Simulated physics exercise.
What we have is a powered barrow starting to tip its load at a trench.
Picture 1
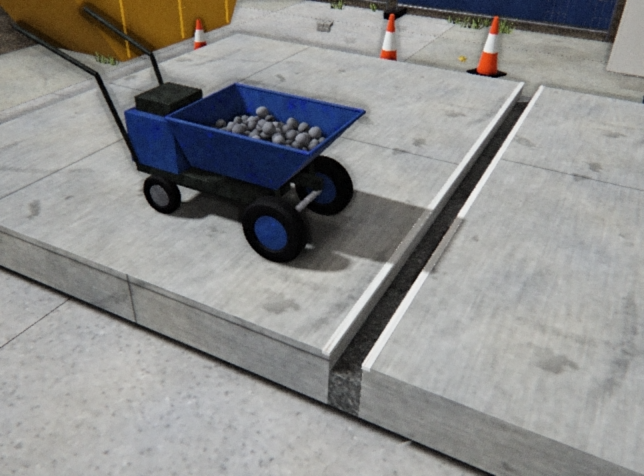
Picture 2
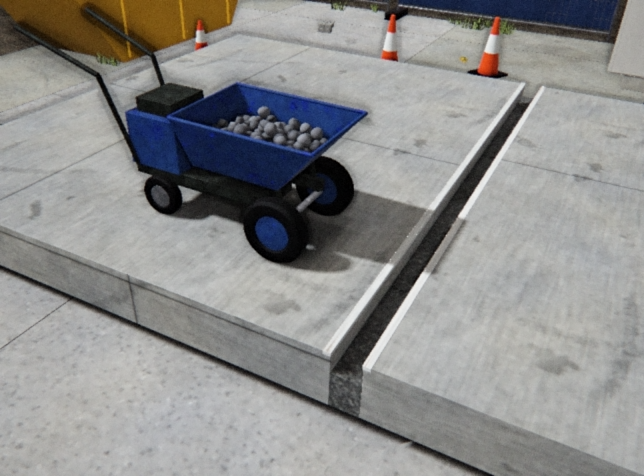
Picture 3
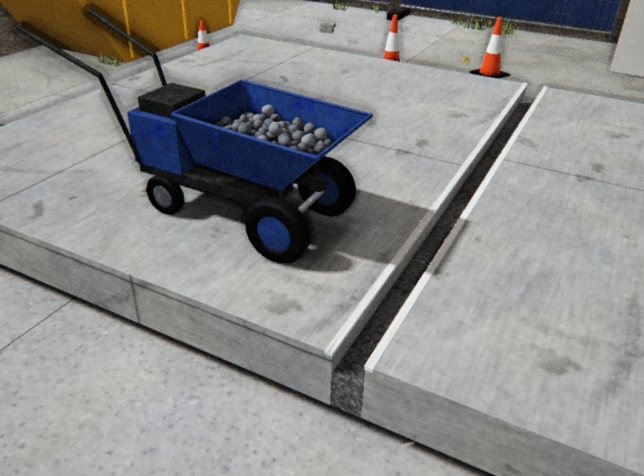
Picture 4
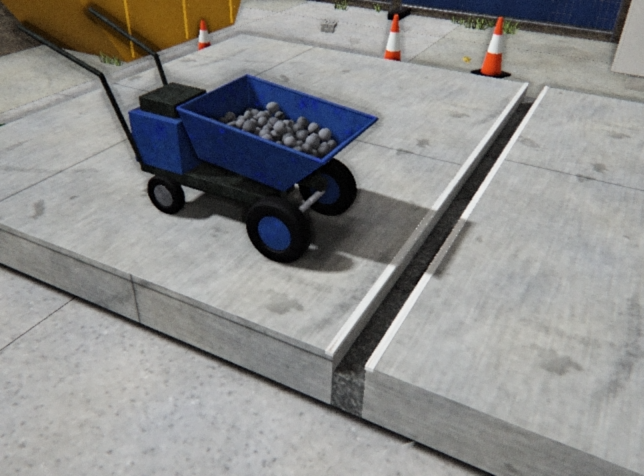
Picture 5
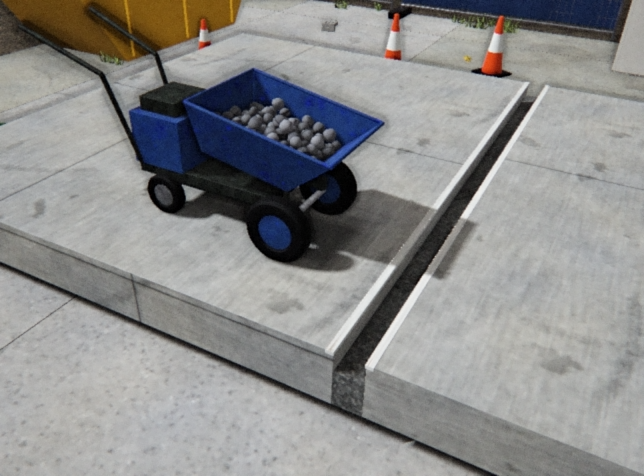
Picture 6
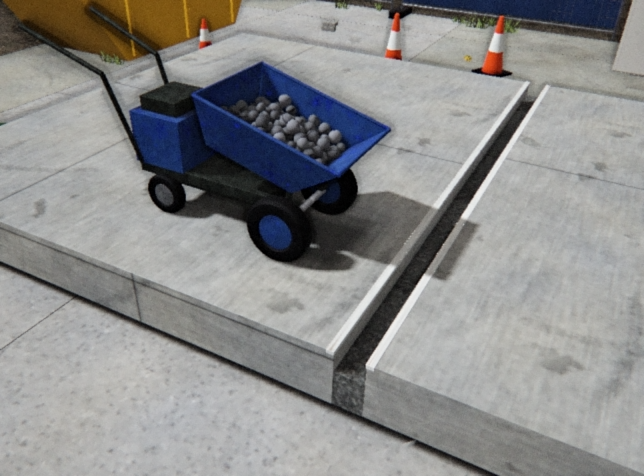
On a concrete slab beside a narrow trench, a blue powered barrow gradually tilting its skip of round grey cobbles forward.
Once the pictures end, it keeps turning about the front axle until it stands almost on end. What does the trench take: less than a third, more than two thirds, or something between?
The trench ends with from one third to two thirds of it.
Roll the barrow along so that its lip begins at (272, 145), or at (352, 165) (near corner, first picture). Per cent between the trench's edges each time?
About 30 and 0 per cent.
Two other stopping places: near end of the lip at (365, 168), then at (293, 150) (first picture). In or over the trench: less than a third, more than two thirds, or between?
In turn: Under a third; the middle third.
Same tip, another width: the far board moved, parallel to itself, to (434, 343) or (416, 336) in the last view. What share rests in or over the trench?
Roughly 90 per cent, and 80 per cent.
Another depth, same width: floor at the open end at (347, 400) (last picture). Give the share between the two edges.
It comes to 80 per cent or so.
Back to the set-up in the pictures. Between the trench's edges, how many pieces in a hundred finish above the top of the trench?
It comes to 35 per cent or so.
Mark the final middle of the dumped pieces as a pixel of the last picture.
Roughly at (415, 267).
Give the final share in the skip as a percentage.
Roughly 20 in a hundred.
Soon after the last picture, skip tipped steeply; all in the skip.
A little later, skip tipped steeply; most in the skip; a stray few short of the trench; a small part in or heaped over the trench; a stray few beyond it; a stray few falling.
Later still, skip tipped right over; about a quarter in the skip; a small part short of the trench; about half in or heaped over the trench; about a quarter beyond it.
At rest, skip tipped right over; about a quarter in the skip; a small part short of the trench; about half in or heaped over the trench; about a quarter beyond it.
